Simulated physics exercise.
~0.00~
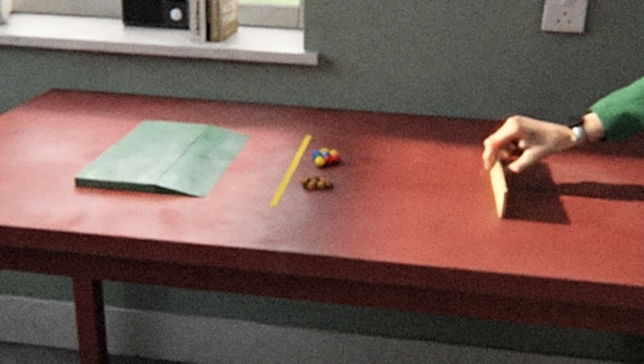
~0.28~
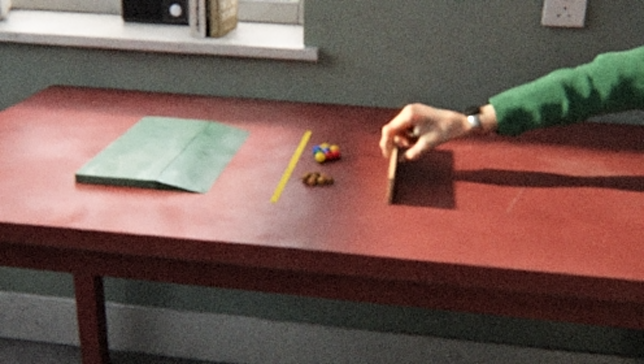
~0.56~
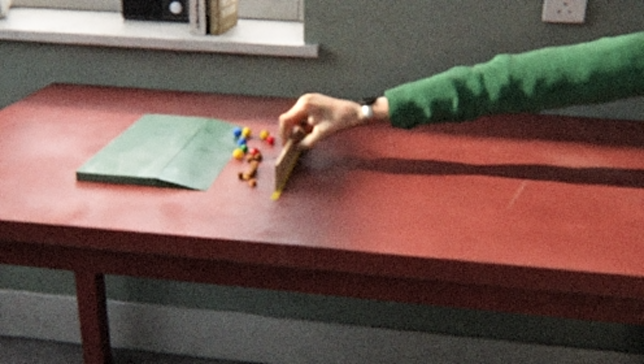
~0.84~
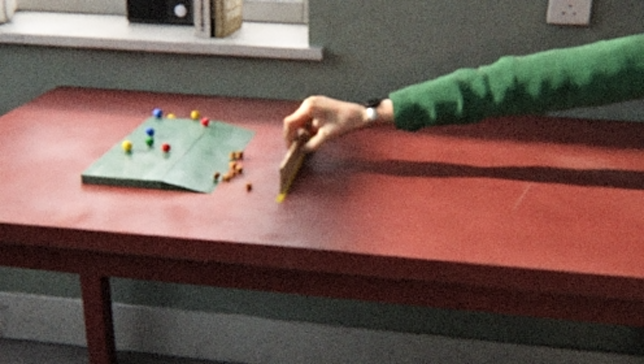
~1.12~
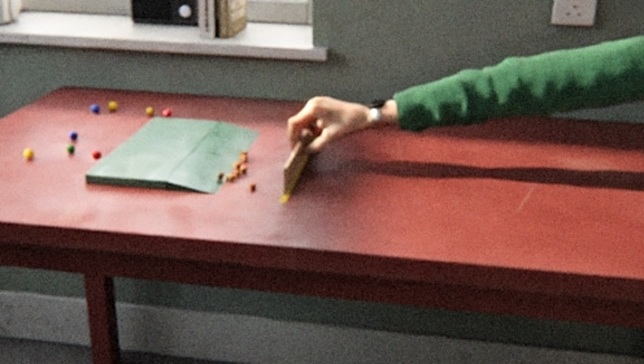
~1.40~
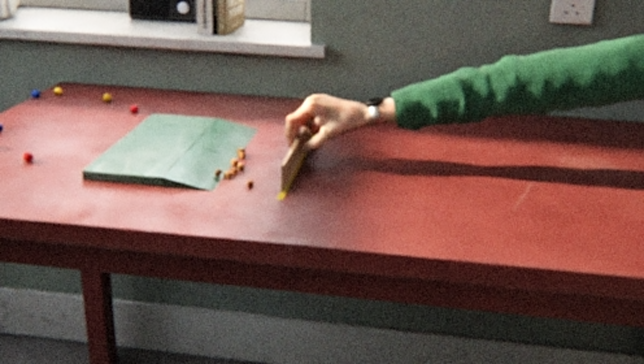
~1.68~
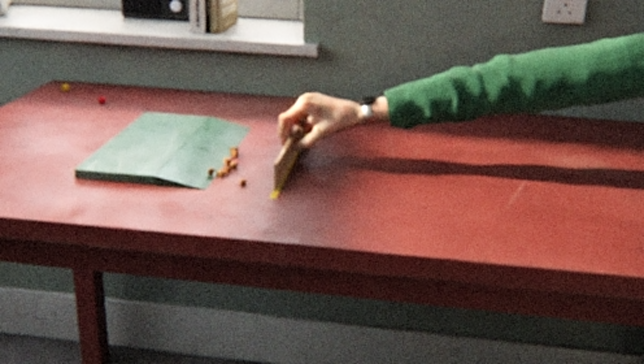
Hand sweeping a wooden strip left to yellow tape, colourful balls rolling over a green wedge while brown bits stop against it.
